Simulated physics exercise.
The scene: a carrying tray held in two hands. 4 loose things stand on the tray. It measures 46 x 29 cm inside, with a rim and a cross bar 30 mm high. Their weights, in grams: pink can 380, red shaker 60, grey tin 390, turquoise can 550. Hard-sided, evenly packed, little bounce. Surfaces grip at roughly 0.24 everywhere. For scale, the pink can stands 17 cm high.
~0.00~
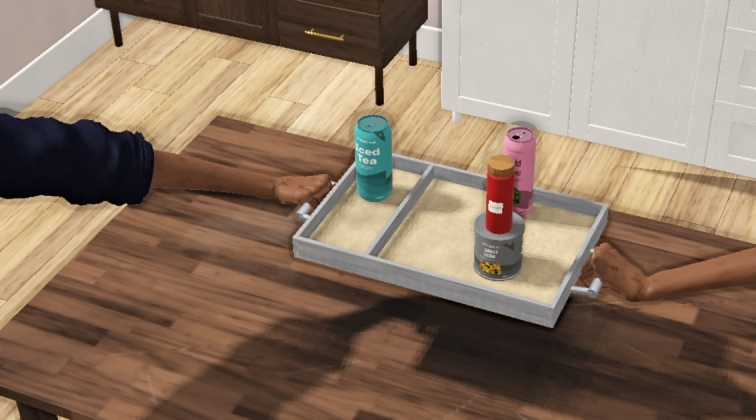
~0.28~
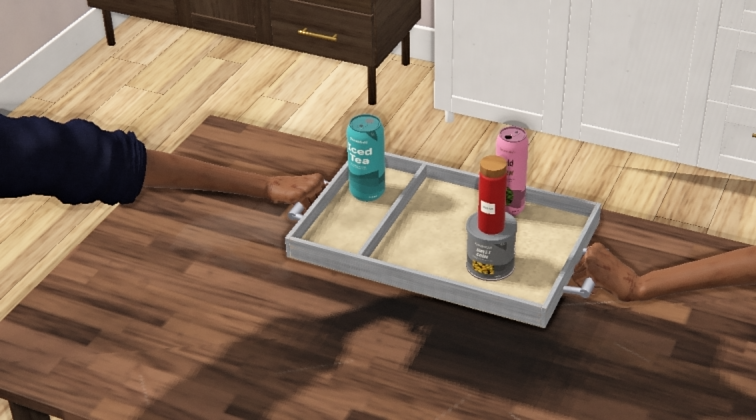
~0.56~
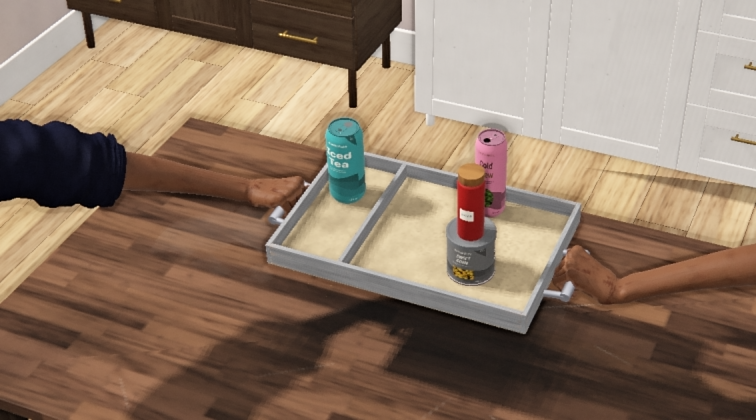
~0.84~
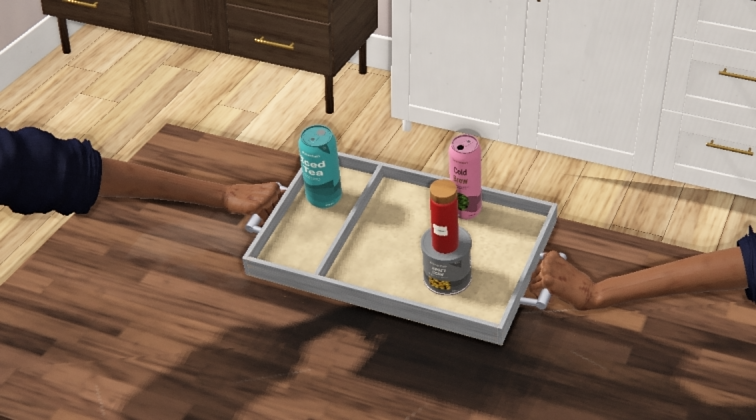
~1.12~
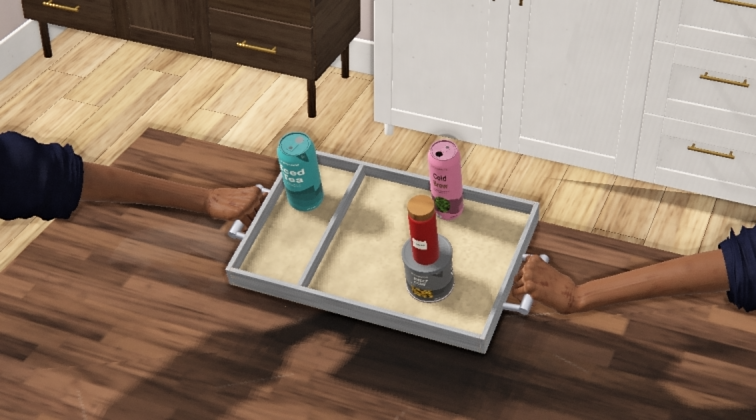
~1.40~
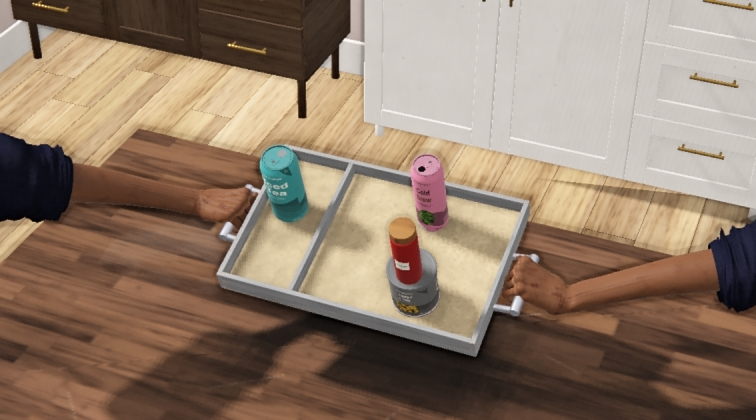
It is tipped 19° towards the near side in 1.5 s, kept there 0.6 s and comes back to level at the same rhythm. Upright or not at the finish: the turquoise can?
The turquoise can topples.
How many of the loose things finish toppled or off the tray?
In all, 3.
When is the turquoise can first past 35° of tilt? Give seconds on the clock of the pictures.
Near 1.9 s.
After 1.70 s, tray at 19°, near edge down; red shaker now off the tray; turquoise can moved 12 cm near (263, 227); pink can moved 14 cm.
After 2.00 s, tray at 19°, near edge down; turquoise can now off the tray; pink can moved 17 cm; grey tin moved 5 cm.
After 2.50 s, tray at 17°, near edge down; pink can 26° off its base; grey tin moved 5 cm.
After 3.00 s, tray at 8°, near edge down; pink can now off the tray; grey tin moved 5 cm.
In the end (4.2 s), off the tray and tipped over, pink can, red shaker and turquoise can; not toppled but over 5 cm from the start, grey tin.
